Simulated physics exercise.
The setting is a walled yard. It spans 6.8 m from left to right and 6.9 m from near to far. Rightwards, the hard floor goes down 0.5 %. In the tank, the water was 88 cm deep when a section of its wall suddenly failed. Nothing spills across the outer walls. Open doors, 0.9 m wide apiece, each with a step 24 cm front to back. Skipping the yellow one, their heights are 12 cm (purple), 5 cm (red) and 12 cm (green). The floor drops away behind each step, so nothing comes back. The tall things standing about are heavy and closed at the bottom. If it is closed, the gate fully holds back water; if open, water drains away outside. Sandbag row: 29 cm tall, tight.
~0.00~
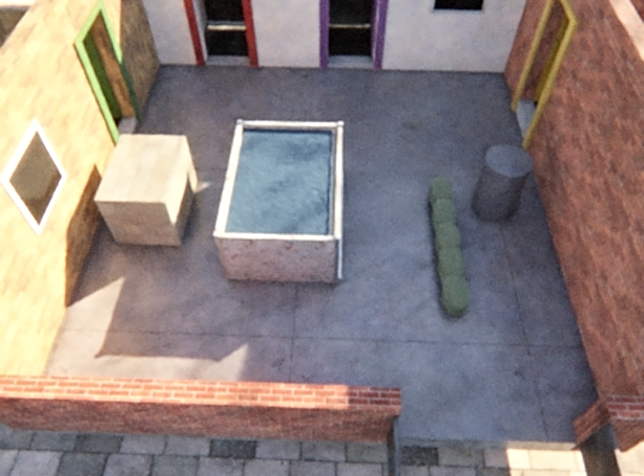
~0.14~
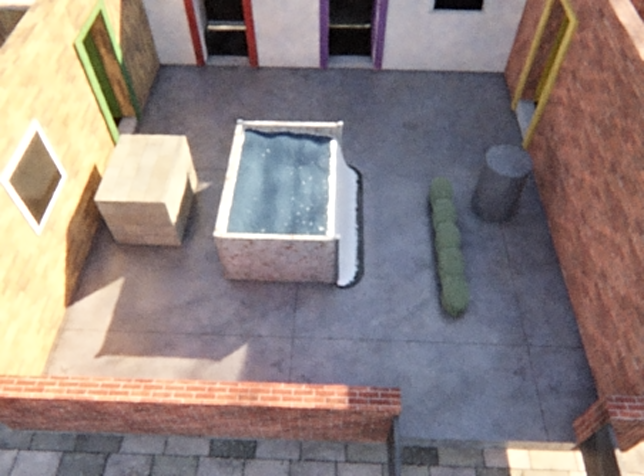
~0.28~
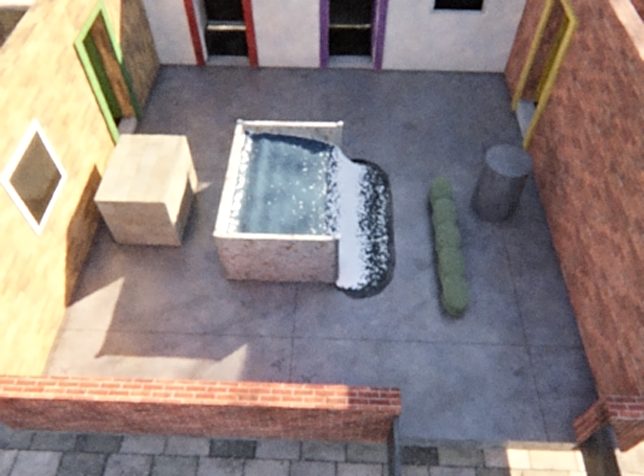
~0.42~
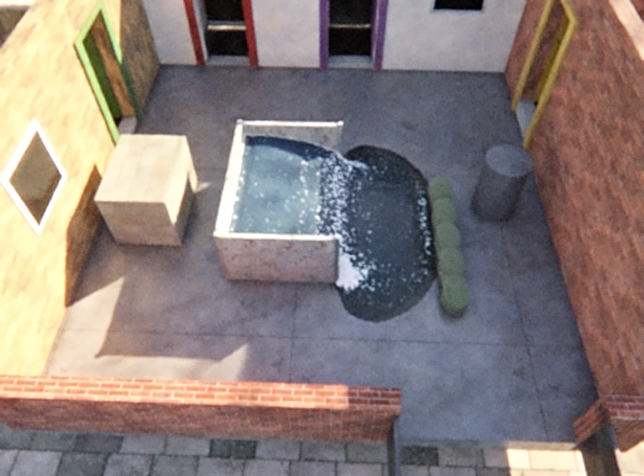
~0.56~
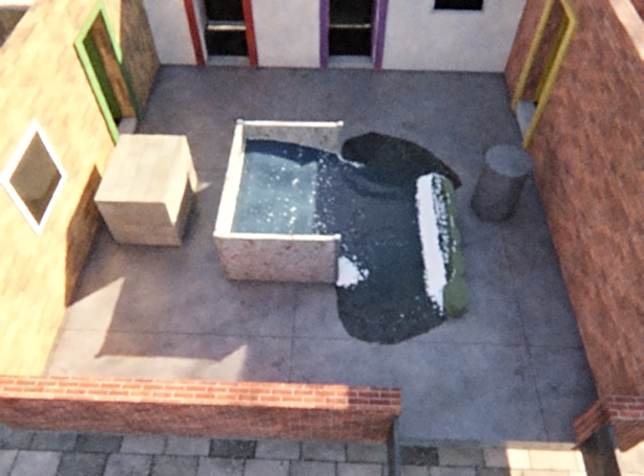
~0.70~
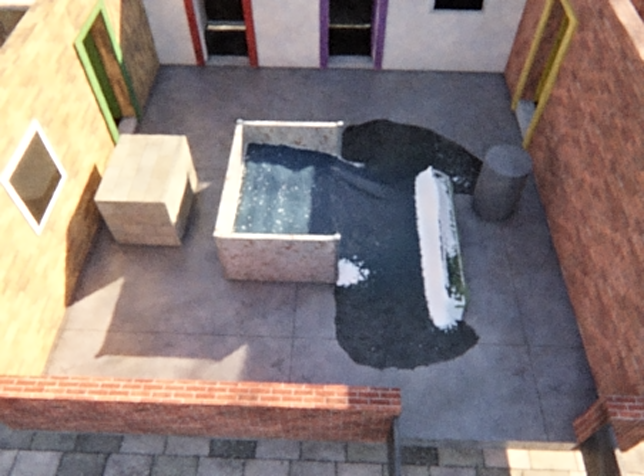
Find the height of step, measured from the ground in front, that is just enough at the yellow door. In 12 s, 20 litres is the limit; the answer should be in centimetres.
Roughly 19 cm is just enough.
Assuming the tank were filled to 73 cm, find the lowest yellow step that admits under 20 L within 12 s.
I'd go with near 15 cm then.
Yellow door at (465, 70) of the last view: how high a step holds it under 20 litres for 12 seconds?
Around 26 cm would do it.
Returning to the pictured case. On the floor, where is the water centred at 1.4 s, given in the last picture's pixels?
Centre of mass: About (375, 220) px.
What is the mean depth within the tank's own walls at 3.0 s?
Around 11 centimetres.
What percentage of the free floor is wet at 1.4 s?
Wet: Close to 35 %.
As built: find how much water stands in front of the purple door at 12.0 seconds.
Lab note: Depth approx. 4.0 cm.
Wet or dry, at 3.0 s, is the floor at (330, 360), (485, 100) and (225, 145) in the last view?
1: Awash; 2: Awash; 3: Unwetted.
After 1.4 s water covers 35 % of the floor, deepest (50 cm) near (422, 227); 22 cm at the yellow door, 0 litres in over its 25 cm step.
After 3.0 s water covers 50 % of the floor, deepest (31 cm) near (504, 96); 12 cm at the yellow door, 2 litres in over its 25 cm step.
After 12.0 s water covers 95 % of the floor, deepest (8 cm) near (239, 178); 5 cm at the yellow door, 3 litres in over its 25 cm step.
At the yellow door as built, the water arrived by 1.2 s and peaked near 27 cm at 1.8 s.
With a step of 15.5 cm, 41 litres would have come in within the 12 s; with 21.5 cm, 11 litres. So under 20 litres takes about 19 cm.
